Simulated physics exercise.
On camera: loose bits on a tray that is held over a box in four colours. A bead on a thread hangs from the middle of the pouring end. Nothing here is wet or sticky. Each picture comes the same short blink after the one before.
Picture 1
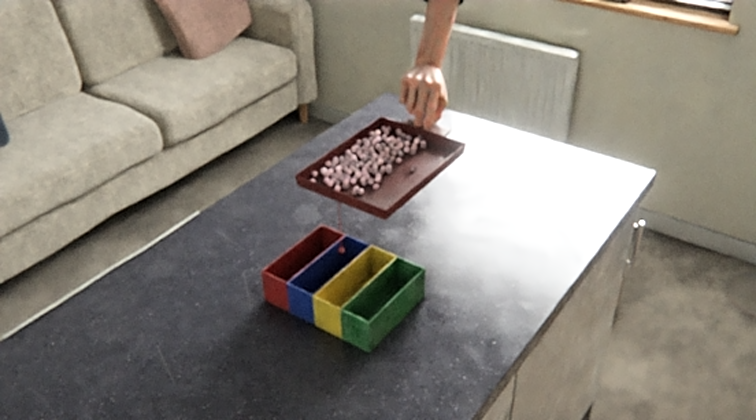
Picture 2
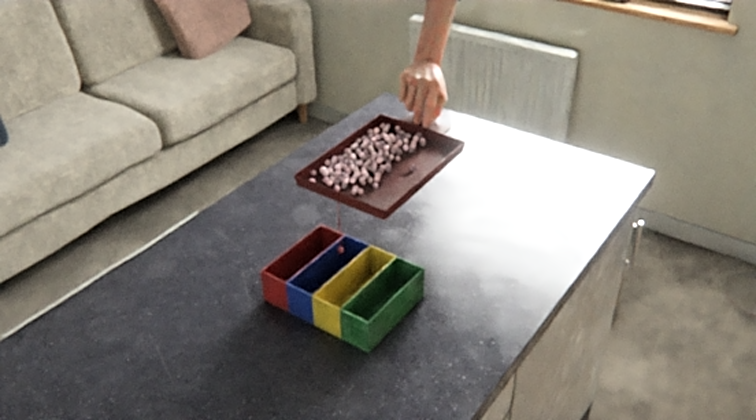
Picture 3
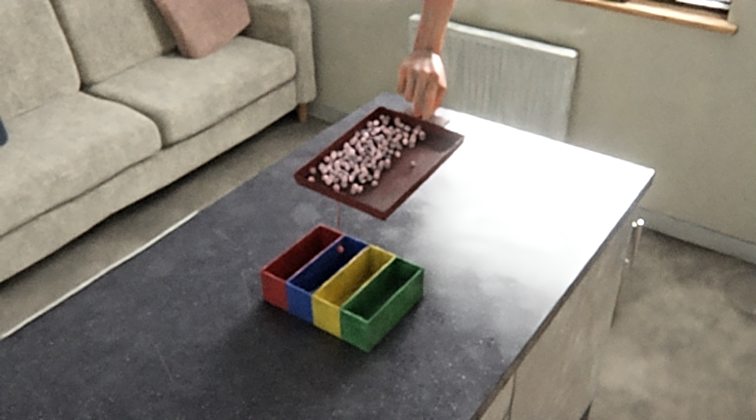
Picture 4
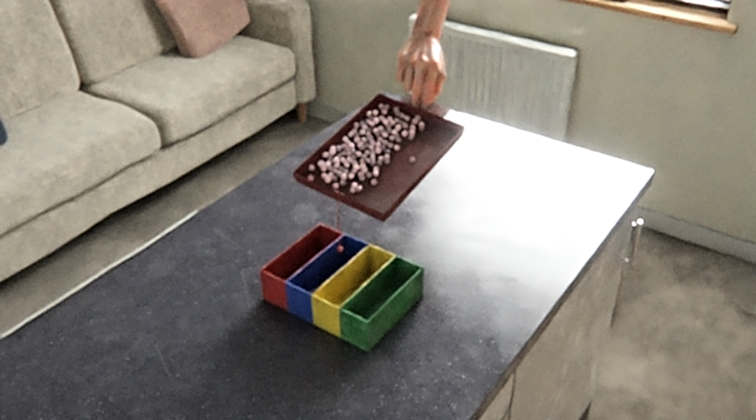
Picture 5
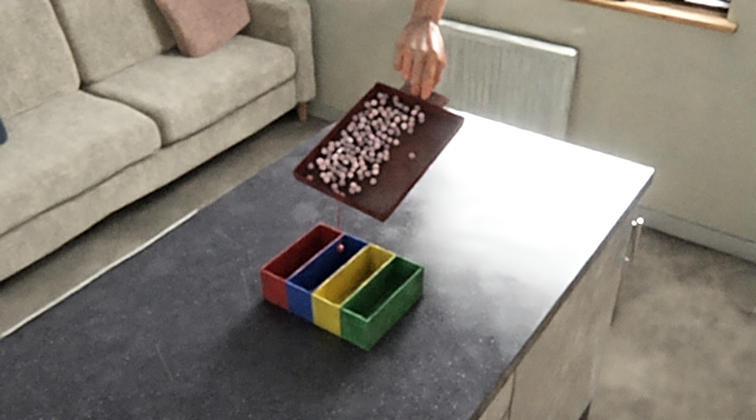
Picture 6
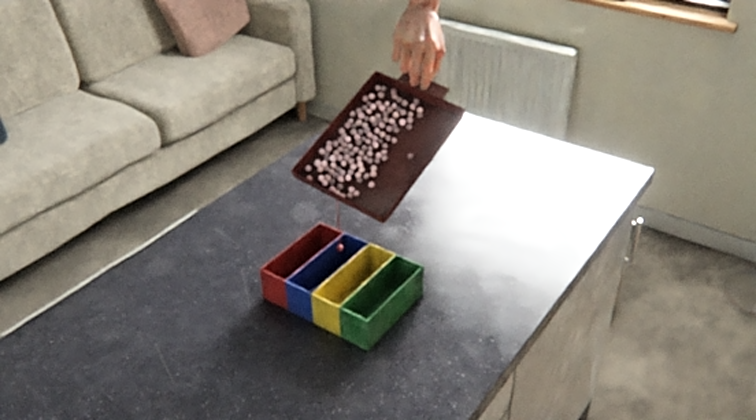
A hand raises the back of a tray of pale beads above a four-coloured box.
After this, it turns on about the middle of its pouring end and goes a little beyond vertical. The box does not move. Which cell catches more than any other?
Most goes to the green cell.
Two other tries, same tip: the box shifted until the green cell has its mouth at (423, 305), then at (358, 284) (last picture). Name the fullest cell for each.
The first try: The blue one. The second: The green cell.
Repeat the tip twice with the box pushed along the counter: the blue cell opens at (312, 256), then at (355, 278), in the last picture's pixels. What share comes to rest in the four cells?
In turn 70 and 90 in a hundred.
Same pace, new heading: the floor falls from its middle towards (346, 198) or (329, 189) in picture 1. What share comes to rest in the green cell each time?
The first gives 10 %, the second 0 %.
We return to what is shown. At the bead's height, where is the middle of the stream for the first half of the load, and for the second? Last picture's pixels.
Early half (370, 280), late half (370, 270).
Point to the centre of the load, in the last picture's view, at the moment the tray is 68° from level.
Near (365, 207).
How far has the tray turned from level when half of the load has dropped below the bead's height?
At some 100 degrees.
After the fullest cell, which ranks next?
The runner-up: The yellow one.
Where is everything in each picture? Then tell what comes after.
The first frame shows corners of the pouring end at (297, 175) and (385, 209), level; middle of the load at (369, 158), sugar pearls; bead on its thread at (341, 251); red cell at (276, 289); blue cell at (301, 301); yellow cell at (328, 314); green cell at (355, 328).
The second frame shows corners of the pouring end at (297, 175) and (384, 209), level; middle of the load at (368, 157).
The third frame shows corners of the pouring end at (296, 173) and (384, 211), tipped barely, lowest at the right corner; middle of the load at (368, 152).
The fourth frame shows corners of the pouring end at (295, 172) and (383, 213), tipped a little, lowest at the right corner; middle of the load at (367, 146).
The fifth frame shows corners of the pouring end at (294, 171) and (383, 214), tipped clearly, lowest at the right corner; middle of the load at (366, 141), a stray few on the move.
The sixth frame shows corners of the pouring end at (293, 170) and (383, 216), tipped clearly, lowest at the right corner; middle of the load at (364, 139), nearly all on the move; red cell at (274, 287); blue cell at (300, 299); yellow cell at (326, 312); green cell at (354, 326).
Soon after the last picture, tray tipped steeply; most on the tray; a stray few in the green cell; about a quarter falling or outside the box.
A little later, tray tipped past a quarter turn; about a quarter on the tray; about half in the green cell; a small part in the yellow cell; a stray few in the blue cell; about a quarter falling or outside the box.
Later still, tray tipped past a quarter turn; about two thirds in the green cell; about a quarter in the yellow cell; a stray few in the blue cell; a small part falling or outside the box.
By the end, tray tipped past a quarter turn; about two thirds in the green cell; about a quarter in the yellow cell; a stray few in the blue cell; none in the red cell; a small part outside the box.
